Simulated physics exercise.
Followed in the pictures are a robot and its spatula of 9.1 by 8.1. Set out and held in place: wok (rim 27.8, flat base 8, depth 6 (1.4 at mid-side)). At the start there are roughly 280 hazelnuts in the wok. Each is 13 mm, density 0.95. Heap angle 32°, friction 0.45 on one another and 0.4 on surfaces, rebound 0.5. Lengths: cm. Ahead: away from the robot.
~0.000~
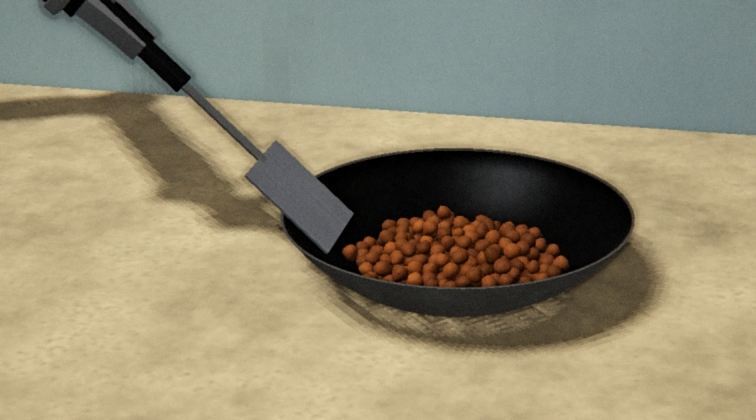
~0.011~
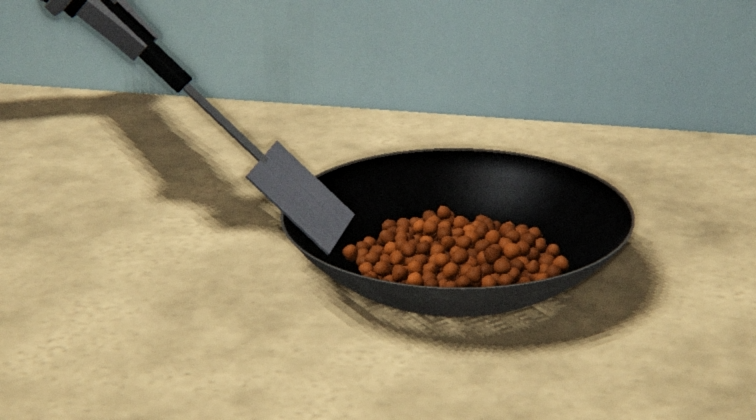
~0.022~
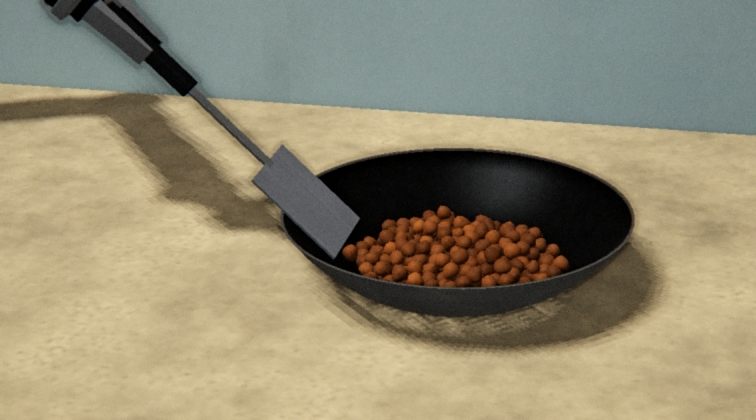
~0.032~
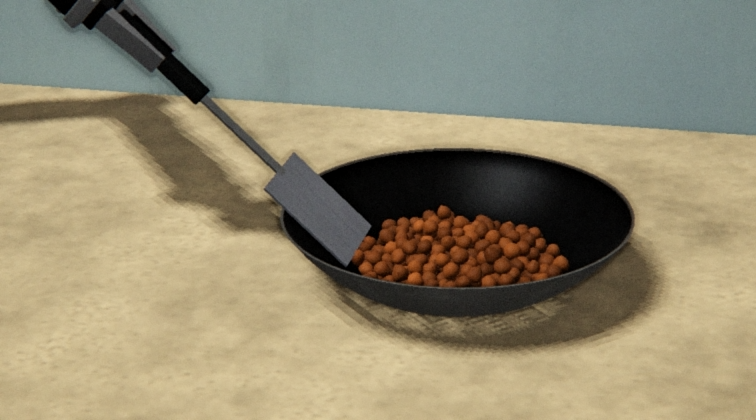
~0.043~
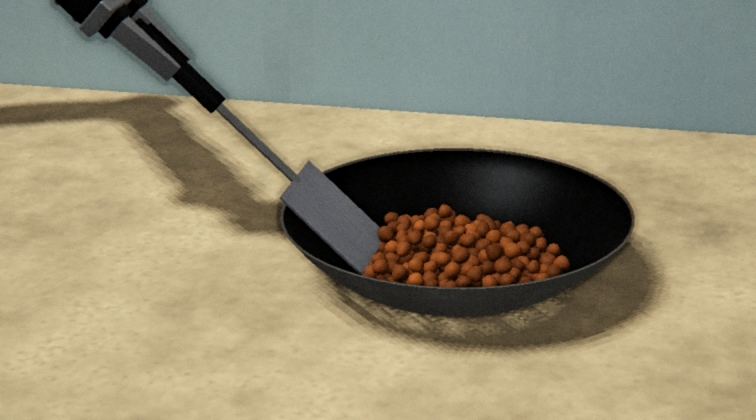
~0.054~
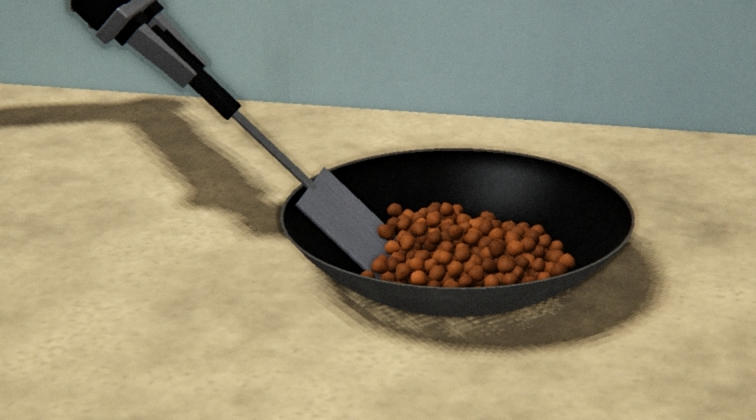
The clip opens on a black wok holding a heap of small reddish-brown hazelnuts, with a robot's flat grey spatula at its left rim. The spatula slides down and right into the wok, meets the heap's left side and pushes in, nudging the nuts slightly upward and rightward while the wok stays still.
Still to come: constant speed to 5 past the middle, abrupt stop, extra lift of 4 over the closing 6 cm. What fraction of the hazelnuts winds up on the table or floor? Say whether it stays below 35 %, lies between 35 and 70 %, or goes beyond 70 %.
It stays below 35 %.
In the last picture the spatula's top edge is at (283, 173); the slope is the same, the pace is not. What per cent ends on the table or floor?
That share would be about 0 percent.
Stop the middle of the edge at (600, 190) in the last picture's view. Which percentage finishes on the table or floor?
My guess is roughly 50 percent.
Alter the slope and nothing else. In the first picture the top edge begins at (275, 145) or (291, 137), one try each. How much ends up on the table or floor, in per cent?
Some 15 and 15 per cent.
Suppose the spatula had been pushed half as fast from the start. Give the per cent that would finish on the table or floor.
0 %.
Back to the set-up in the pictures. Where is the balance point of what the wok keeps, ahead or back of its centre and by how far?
What stays is shifted forward by around 4.0 cm.
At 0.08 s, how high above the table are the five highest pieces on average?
I'd say close to 6 cm on average.
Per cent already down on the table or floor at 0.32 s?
Some 10 per cent of the load.
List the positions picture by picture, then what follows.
The spatula top edge at (260, 157), sloping 43°; upper third of the load around (451, 248), from x 350 to 560, top at y 215; 281 in the wok, in the first frame.
The spatula top edge at (261, 158), sloping 43°; upper third of the load around (451, 248), from x 350 to 560, top at y 215, in the second frame.
The spatula top edge at (267, 162), sloping 43°; upper third of the load around (451, 248), from x 350 to 560, top at y 215, in the third frame.
The spatula top edge at (279, 170), sloping 43°; upper third of the load around (451, 248), from x 360 to 560, top at y 215, in the fourth frame.
The spatula top edge at (294, 179), sloping 43°; upper third of the load around (451, 243), from x 365 to 560, top at y 215, in the fifth frame.
The spatula top edge at (310, 185), sloping 43°; upper third of the load around (454, 241), from x 365 to 565, top at y 210; 281 in the wok, in the sixth frame.
After 0.08 s, sloping 43°, highest piece 7 above the table; 281 in the wok.
After 0.11 s, sloping 43°, highest piece 8 above the table; 281 in the wok.
After 0.32 s, sloping 43°, highest piece 13 above the table; 236 in the wok, 28 on the table or floor, 17 on the blade or in flight.
After 1.37 s, sloping 43°, highest piece 5 above the table; 236 in the wok, 45 on the table or floor.
In the end, 236 in the wok, 45 on the table or floor. That is 16 % on the table or floor.
